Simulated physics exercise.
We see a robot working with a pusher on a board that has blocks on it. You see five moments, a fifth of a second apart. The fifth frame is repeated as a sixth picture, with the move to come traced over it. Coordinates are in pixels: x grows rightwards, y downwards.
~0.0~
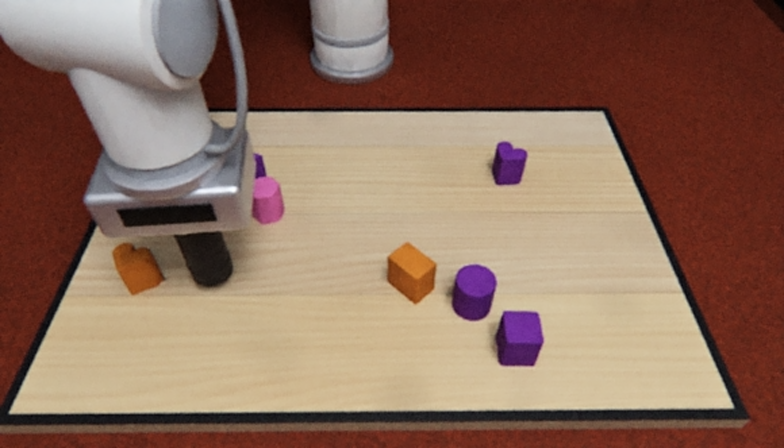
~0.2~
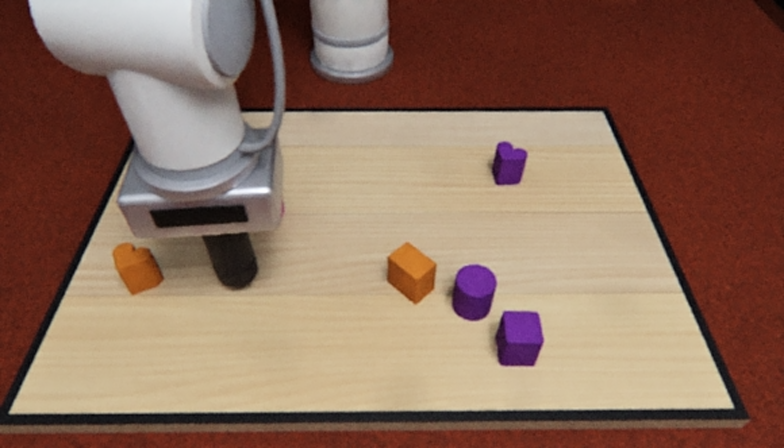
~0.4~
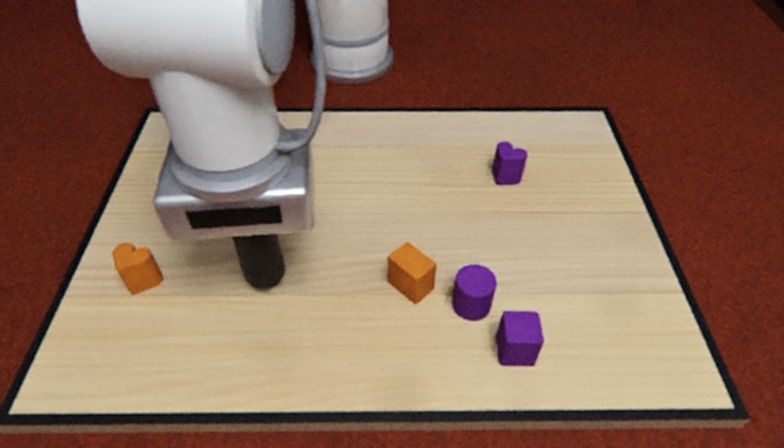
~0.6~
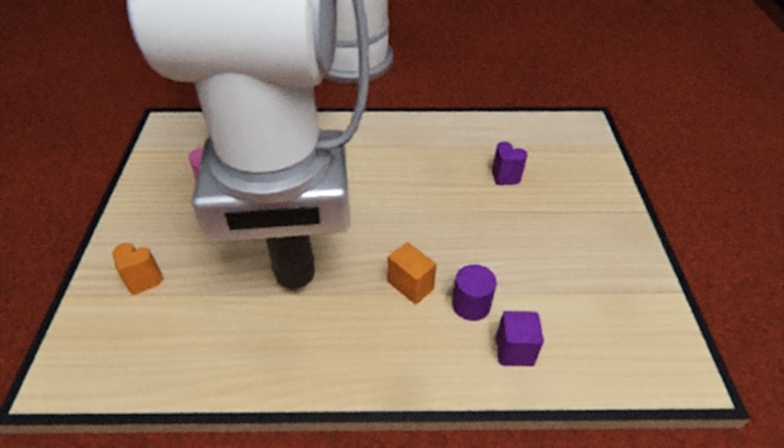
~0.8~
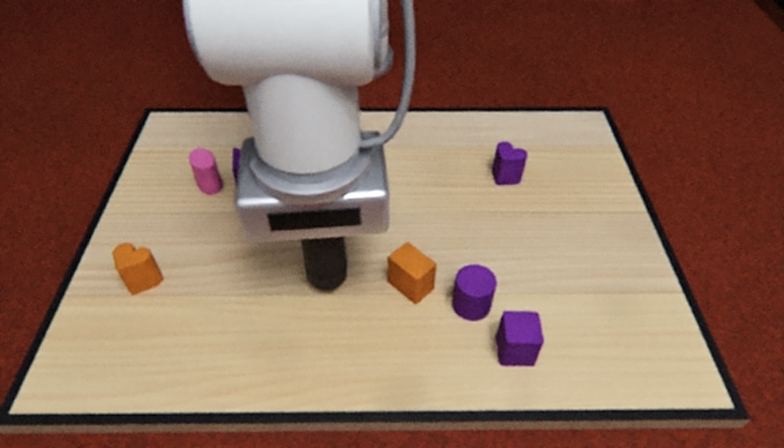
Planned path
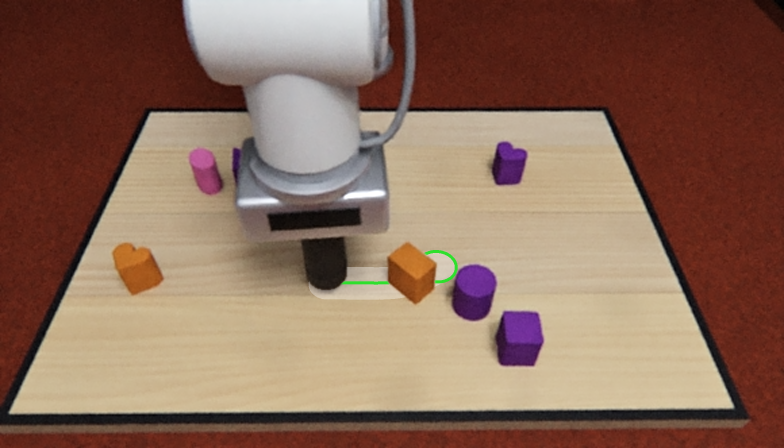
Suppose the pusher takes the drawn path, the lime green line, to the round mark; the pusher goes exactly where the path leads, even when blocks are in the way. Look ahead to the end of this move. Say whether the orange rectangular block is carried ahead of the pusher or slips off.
The pusher no longer has it in front.
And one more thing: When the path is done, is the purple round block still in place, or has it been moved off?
The purple round block is moved.
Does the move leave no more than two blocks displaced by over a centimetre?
That would be a yes.
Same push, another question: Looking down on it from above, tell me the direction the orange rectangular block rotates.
The block spins clockwise.
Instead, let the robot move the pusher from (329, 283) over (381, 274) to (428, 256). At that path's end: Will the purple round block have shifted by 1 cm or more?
No
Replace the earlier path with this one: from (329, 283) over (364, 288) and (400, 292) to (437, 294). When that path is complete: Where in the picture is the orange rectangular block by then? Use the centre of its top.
At the end it should sit near (462, 248).
Path on the board, from (329, 283) over (367, 283) and (405, 280) to (437, 266).
On the path given first. One third of the way, pusher (367, 275); nothing pushed yet.
Two thirds of the way, pusher (406, 272); orange rectangular block (449, 263), turned 20° clockwise; purple round block (489, 285).
At the end, pusher (438, 258); orange rectangular block (469, 258), turned 75° clockwise; purple round block (494, 289).
